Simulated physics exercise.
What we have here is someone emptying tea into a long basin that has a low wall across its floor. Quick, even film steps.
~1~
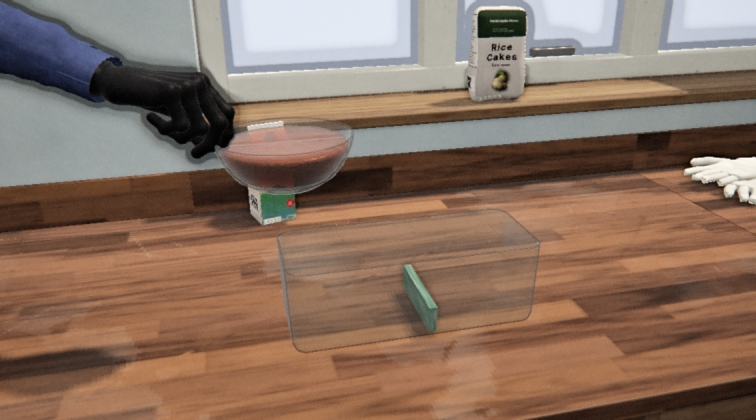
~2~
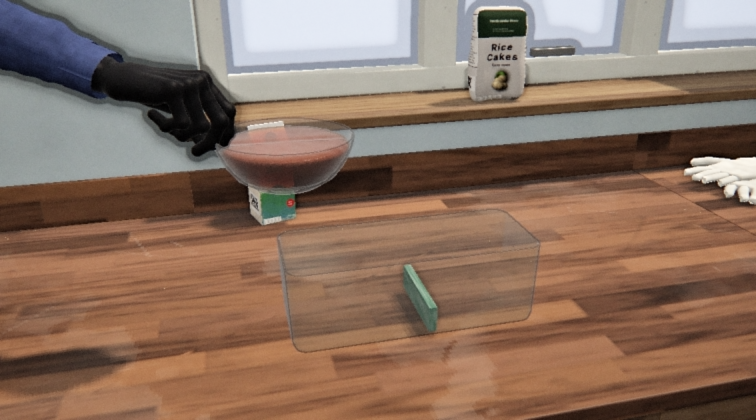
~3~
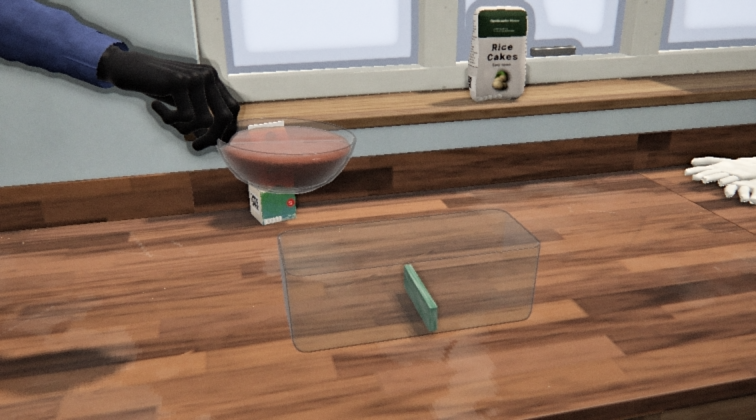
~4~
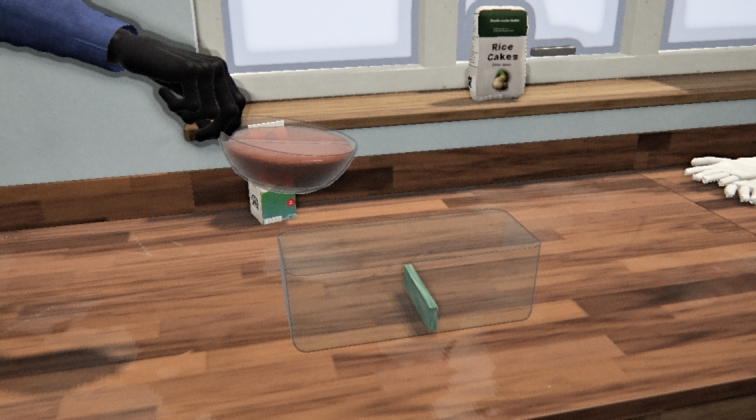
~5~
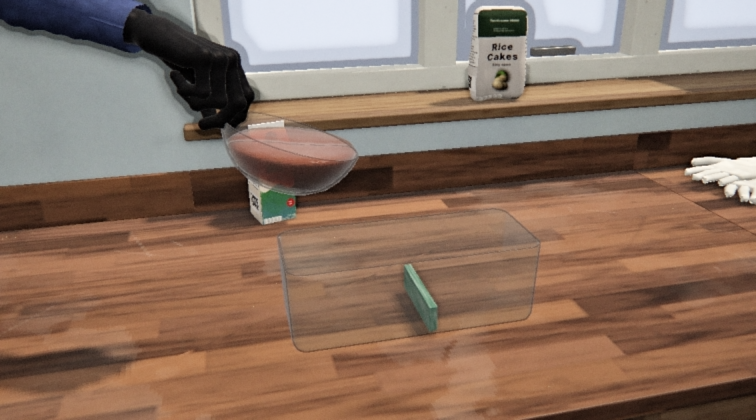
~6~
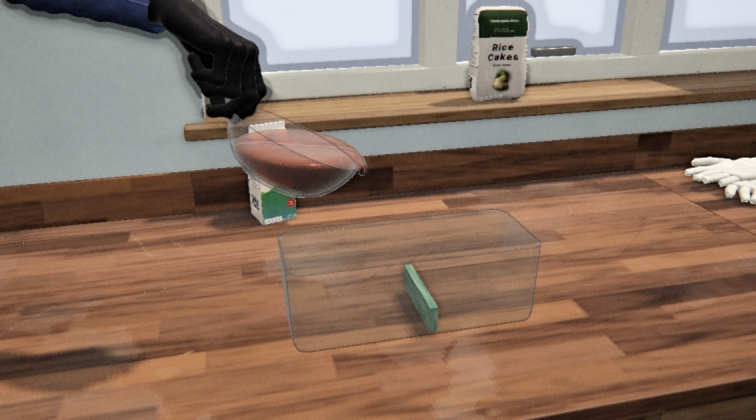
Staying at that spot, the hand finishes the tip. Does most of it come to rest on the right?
No, the fullest part is on the left.
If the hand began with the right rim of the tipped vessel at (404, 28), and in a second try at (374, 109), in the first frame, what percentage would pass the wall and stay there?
You'd get 65 percent from the first and 50 percent from the second.
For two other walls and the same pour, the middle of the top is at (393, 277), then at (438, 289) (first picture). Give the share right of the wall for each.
50 % and 30 %, roughly.
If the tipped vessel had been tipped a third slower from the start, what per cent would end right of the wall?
20 per cent or thereabouts.
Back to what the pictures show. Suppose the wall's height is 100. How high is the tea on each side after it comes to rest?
60 per cent left, 20 per cent right.
A moment on, the tilt is 83° and 10 per cent is still to pour, 48 is left of the wall and 5 right of it.
Next, the tilt is 95° and 0 per cent is still to pour, 78 is left of the wall and 10 right of it.
Then the tilt is 95° and 0 per cent is still to pour, 74 is left of the wall and 15 right of it.
Later the tilt is 95° and 0 per cent is still to pour, 73 is left of the wall and 16 right of it.
Finally, 73 per cent lies left of the wall, 16 right of it and 11 outside.
